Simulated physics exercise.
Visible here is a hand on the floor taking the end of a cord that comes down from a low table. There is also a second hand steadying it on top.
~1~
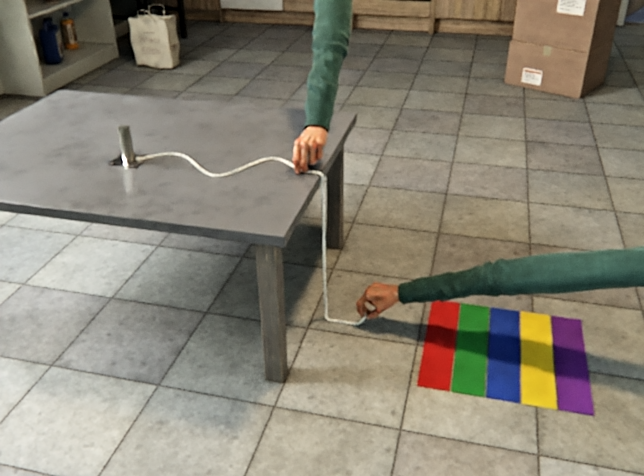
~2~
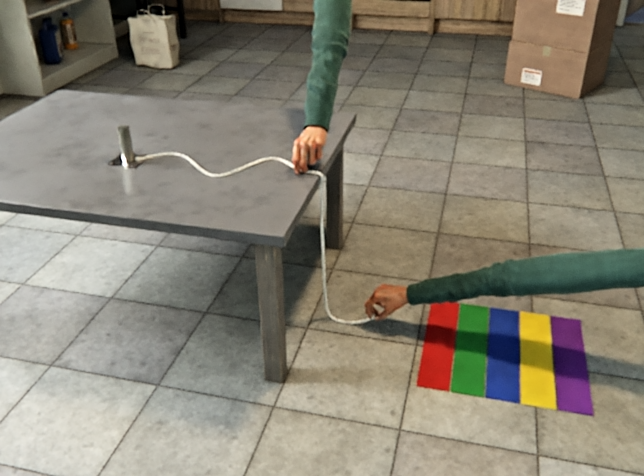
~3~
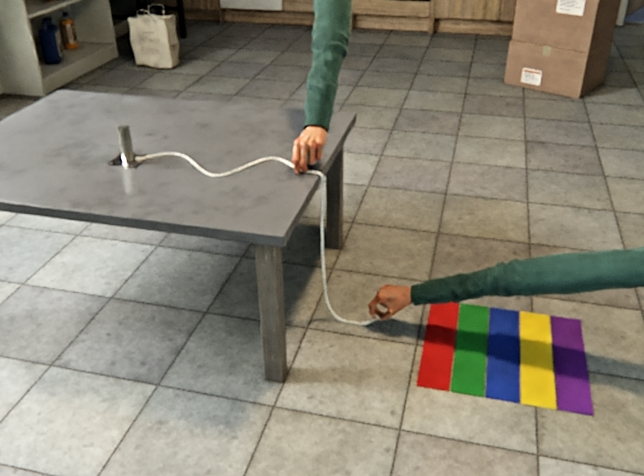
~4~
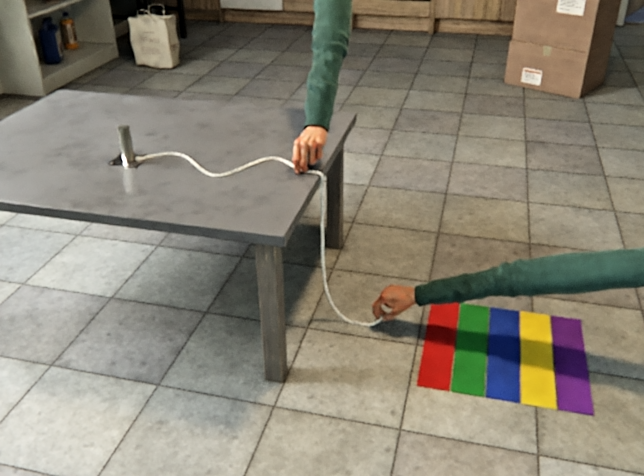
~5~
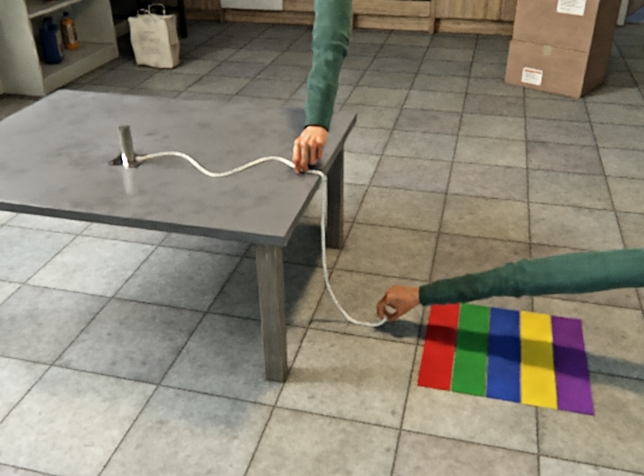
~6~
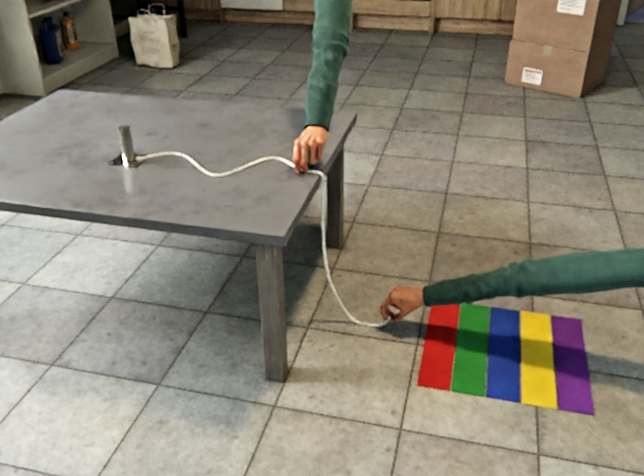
A hand in a green sleeve holds a white cord at the edge of a low grey table, seen from above in a room with a tiled floor. The cord runs from a small post, over the edge and down to a second hand, beside red, green, blue, yellow and purple stripes. That lower hand draws the cord's end slightly rightward, while the upper hand and view stay still.
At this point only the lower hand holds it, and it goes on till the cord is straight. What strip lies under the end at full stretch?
The yellow one.
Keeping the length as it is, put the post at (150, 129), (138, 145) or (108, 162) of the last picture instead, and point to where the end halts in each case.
Roughly (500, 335), then (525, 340), then (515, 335).
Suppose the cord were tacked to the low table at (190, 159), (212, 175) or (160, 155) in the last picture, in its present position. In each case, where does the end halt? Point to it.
Try by try, around (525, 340), (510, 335) and (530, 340).
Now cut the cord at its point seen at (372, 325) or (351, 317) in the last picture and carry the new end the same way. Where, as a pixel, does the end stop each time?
First (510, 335), then (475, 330).
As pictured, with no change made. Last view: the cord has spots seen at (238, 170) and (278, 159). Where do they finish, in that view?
End: (268, 171) and then (317, 176).
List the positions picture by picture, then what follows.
End (366, 315); red (436, 370); green (469, 376); blue (503, 381); yellow (539, 387); purple (574, 393), in the first frame.
End (374, 317); cord through (170, 154) (209, 174) (273, 159) (321, 185) (323, 247) (326, 306), in the second frame.
End (378, 317), in the third frame.
End (381, 318); cord through (170, 154) (209, 174) (273, 159) (322, 184) (323, 246) (333, 306), in the fourth frame.
End (385, 318), in the fifth frame.
End (389, 318); cord through (171, 154) (209, 174) (274, 158) (322, 184) (324, 246) (342, 306), in the sixth frame.
Early on, end near (483, 332); over green.
Midway, end near (520, 338); over blue.
At the end of the slack, end near (540, 341); over yellow. The yellow one.
